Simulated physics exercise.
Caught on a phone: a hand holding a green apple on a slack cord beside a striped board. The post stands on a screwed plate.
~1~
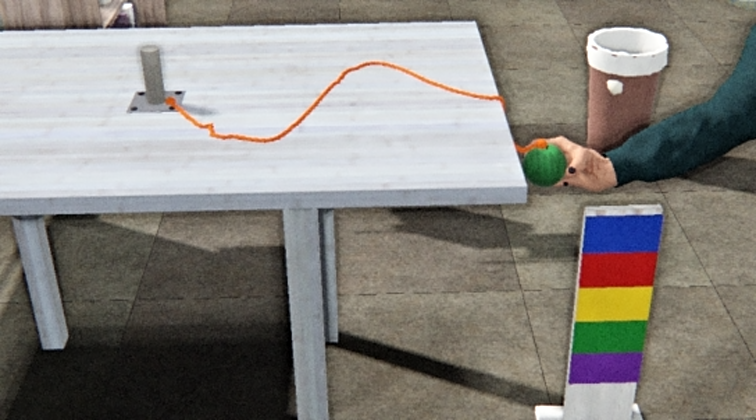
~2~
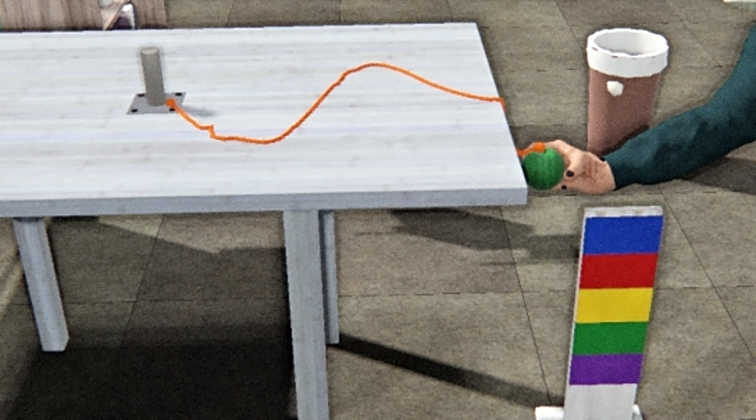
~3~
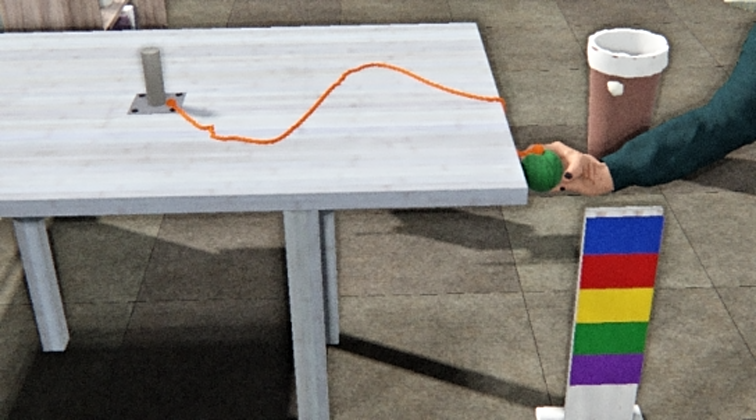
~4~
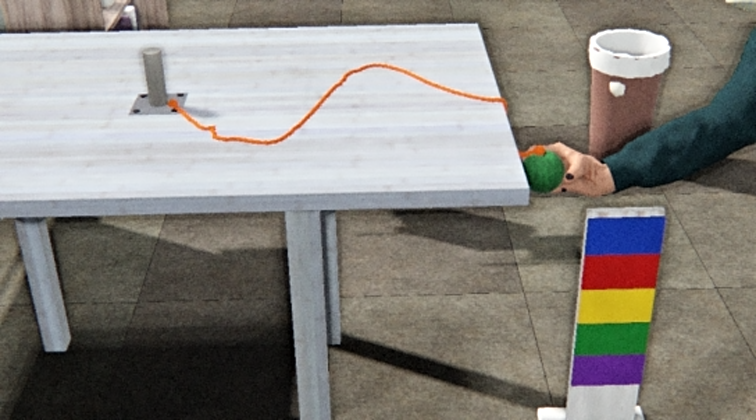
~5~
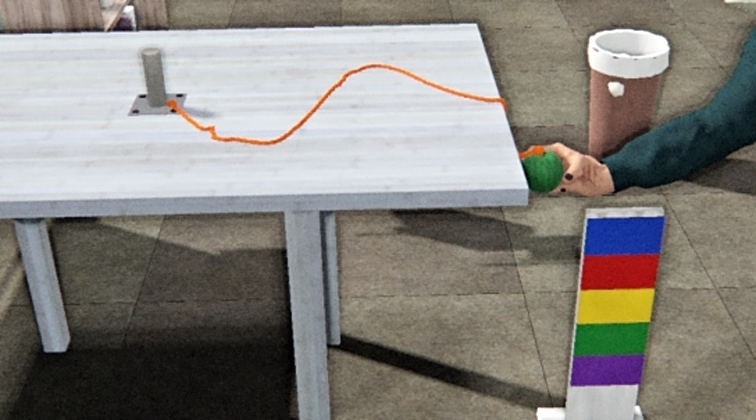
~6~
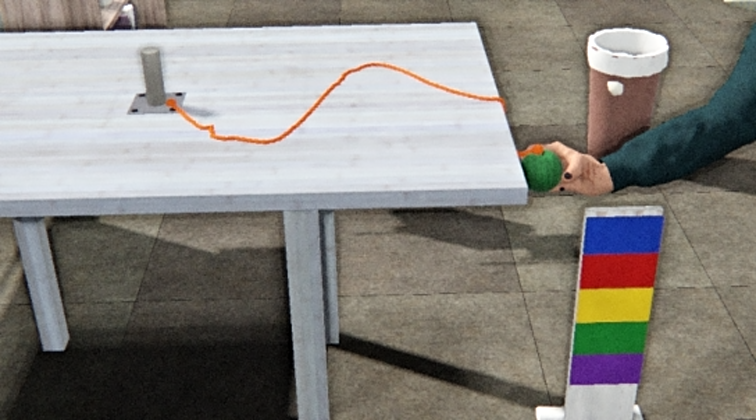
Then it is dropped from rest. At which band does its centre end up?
Its centre hangs level with the purple band.
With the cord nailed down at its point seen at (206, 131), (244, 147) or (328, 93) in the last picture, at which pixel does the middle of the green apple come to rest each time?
The places are (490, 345), (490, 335) and (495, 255).
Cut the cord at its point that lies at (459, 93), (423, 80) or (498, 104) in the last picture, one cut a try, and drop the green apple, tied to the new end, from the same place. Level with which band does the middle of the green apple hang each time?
One after the other, red; blue; yellow.
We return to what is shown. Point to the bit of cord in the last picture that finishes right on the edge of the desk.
At (343, 76), roughly.
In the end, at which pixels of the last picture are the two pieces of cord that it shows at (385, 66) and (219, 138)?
At (504, 174), then (281, 107).
Soon after, apple near (473, 372); level with purple.
Then, apple near (501, 380); level with purple.
At rest, apple near (488, 379); level with purple. Its middle rests at the purple band.
